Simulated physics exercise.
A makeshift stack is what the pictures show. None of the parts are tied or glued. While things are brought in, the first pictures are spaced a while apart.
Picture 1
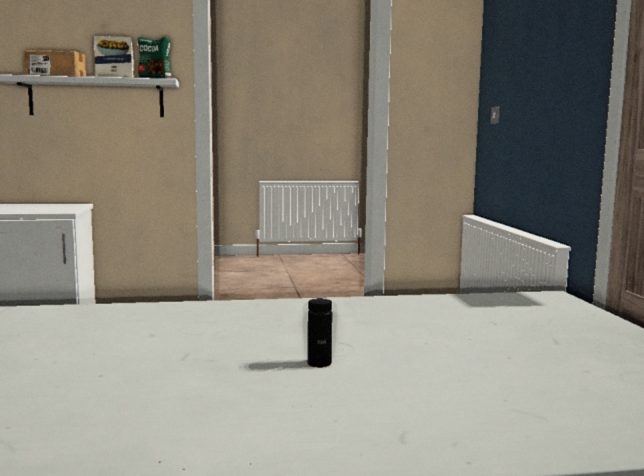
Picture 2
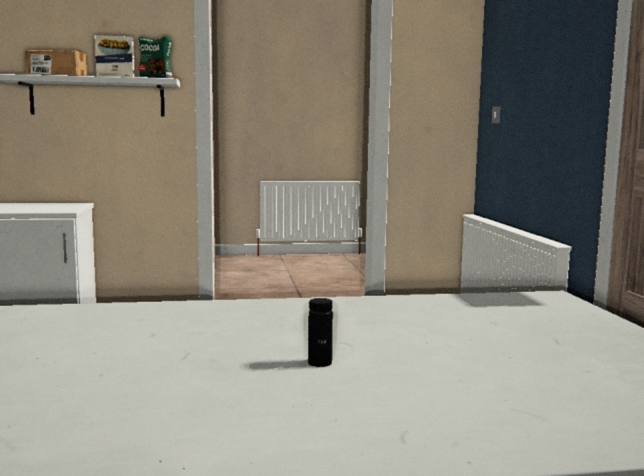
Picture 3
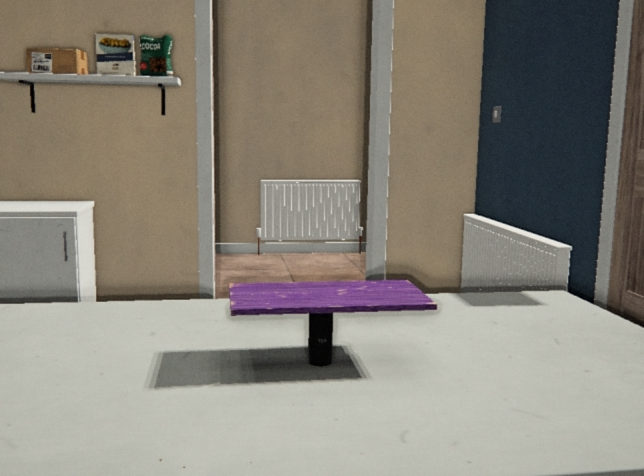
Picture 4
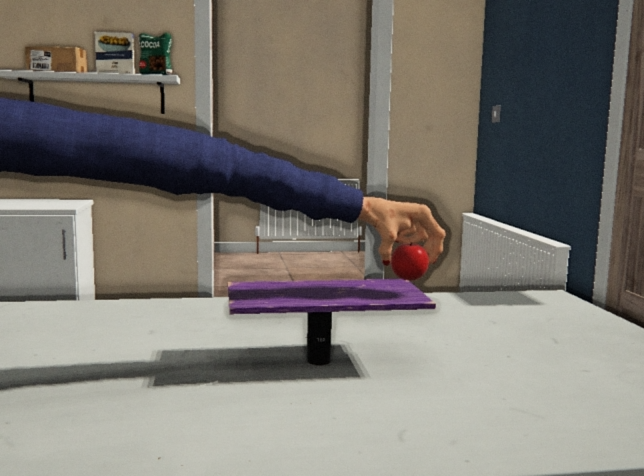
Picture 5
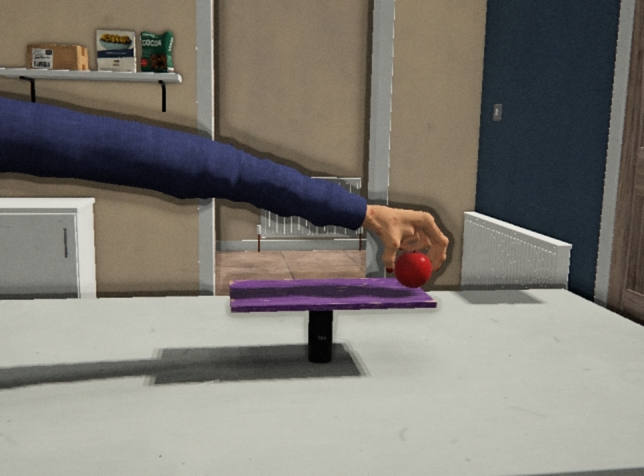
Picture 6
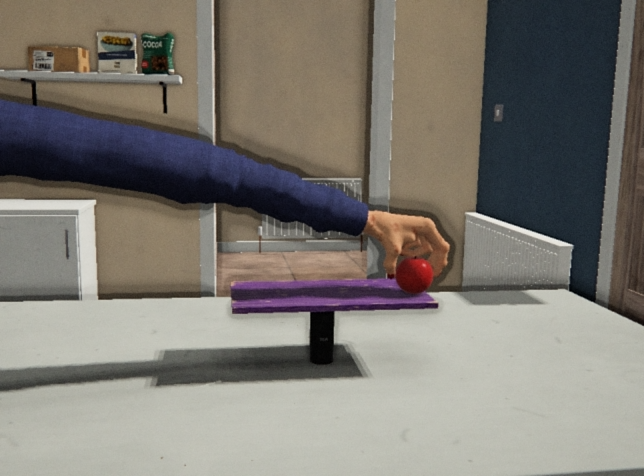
Purple board appearing across a small black cylinder on a white table, then a hand lowering a red apple onto its right end.
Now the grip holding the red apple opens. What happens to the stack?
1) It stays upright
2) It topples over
2, it topples over.
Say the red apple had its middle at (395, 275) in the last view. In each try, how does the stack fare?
The stack then collapses.
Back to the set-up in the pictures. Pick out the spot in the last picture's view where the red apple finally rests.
Near (431, 345).
Then, 0.30 s on from there, red apple now fallen; purple board turned 25° from how it was put.
Then, 0.40 s on from there, purple board turned 47° from how it was put.
Then, 1.00 s on from there, purple board turned 41° from how it was put.
In the end, fallen, red apple; toppled in the stack, purple board; black shaker unmoved. At the end, from the last picture's camera, red apple near (431, 345). The stack comes apart.
